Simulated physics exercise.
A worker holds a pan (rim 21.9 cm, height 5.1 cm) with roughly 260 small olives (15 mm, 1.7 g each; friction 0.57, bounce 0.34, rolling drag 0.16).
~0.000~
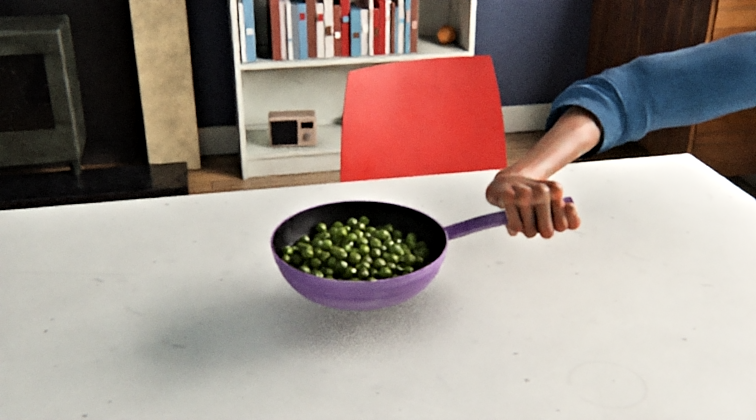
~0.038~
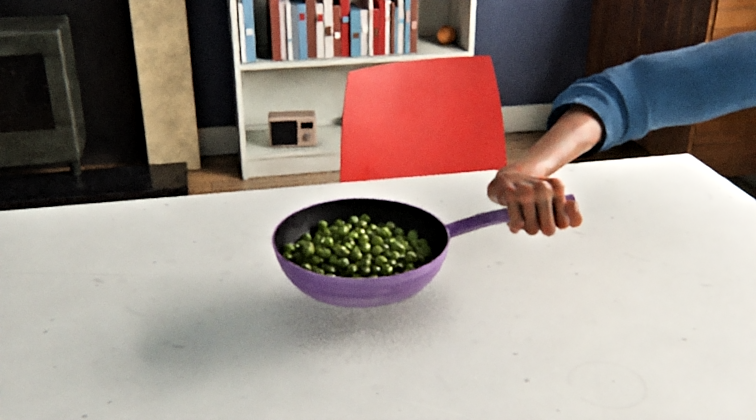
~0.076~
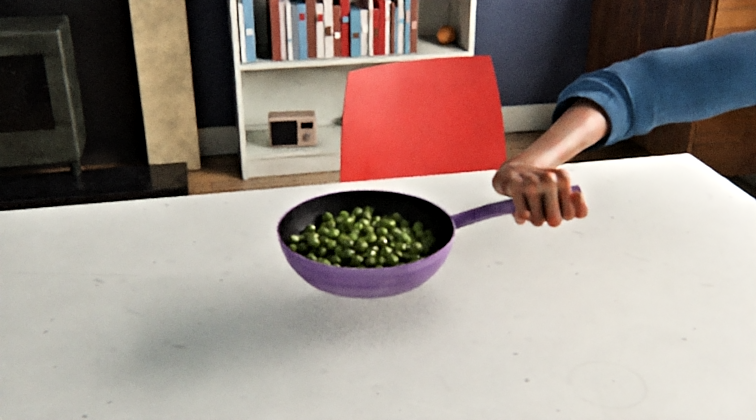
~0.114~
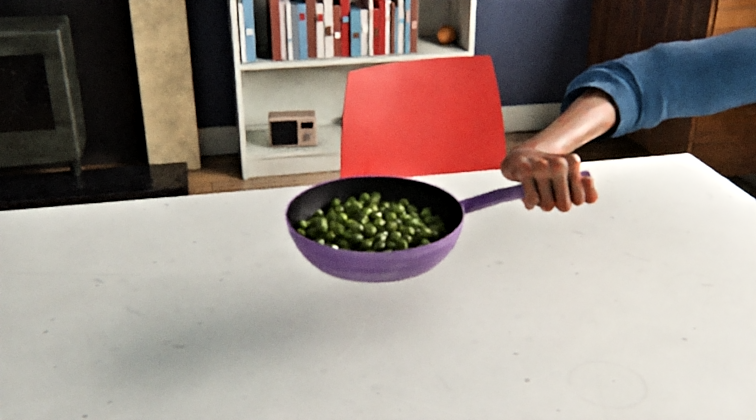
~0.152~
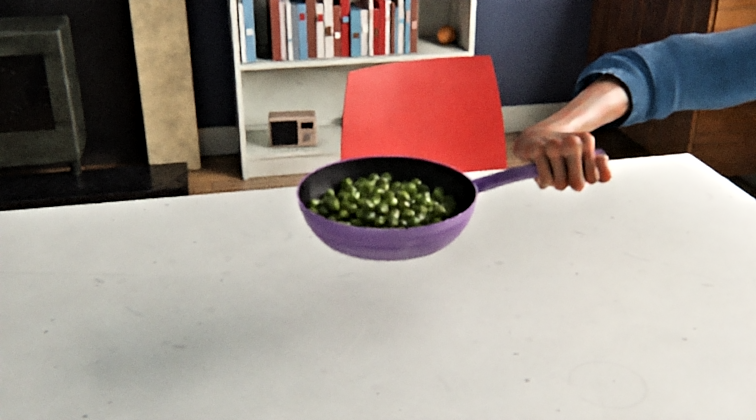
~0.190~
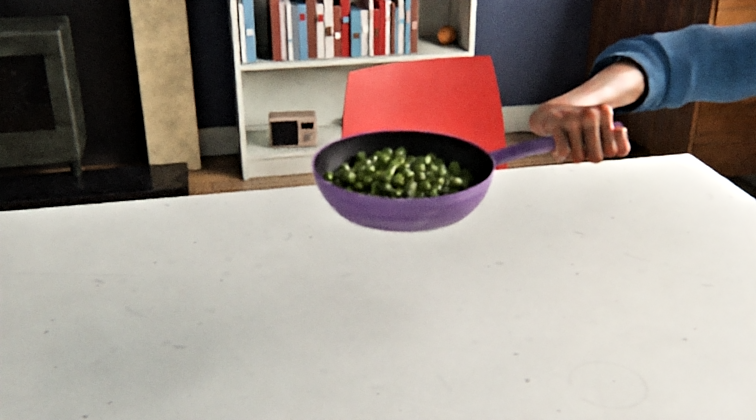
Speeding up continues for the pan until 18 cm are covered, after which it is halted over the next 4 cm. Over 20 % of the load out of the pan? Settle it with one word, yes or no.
One word: Yes.
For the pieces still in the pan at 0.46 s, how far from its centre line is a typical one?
Pretty close to 8.0 cm, I think.
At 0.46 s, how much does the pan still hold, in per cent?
Roughly 65 %.
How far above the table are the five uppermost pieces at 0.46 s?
Around 33 cm above the table.
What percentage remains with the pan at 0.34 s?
Share of load: Near 95 %.
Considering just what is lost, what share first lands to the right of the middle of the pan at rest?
Roughly 100 percent.
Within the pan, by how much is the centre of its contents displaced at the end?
4.5 cm, roughly.
After 0.34 s, pan 95 %; middle of the pieces not yet landed near (484, 70).
After 0.46 s, pan 65 %, in the air 35 %; middle of the pieces not yet landed near (521, 81).
After 0.58 s, pan 60 %, in the air 40 %; middle of the pieces not yet landed near (531, 132).
After 0.69 s, fallen right of where it stops 40 %, pan 60 %, in the air 5 %; middle of the pieces not yet landed near (489, 113).
In the end, at 1.2 s, fallen right of where it stops 40 %, pan 60 %.
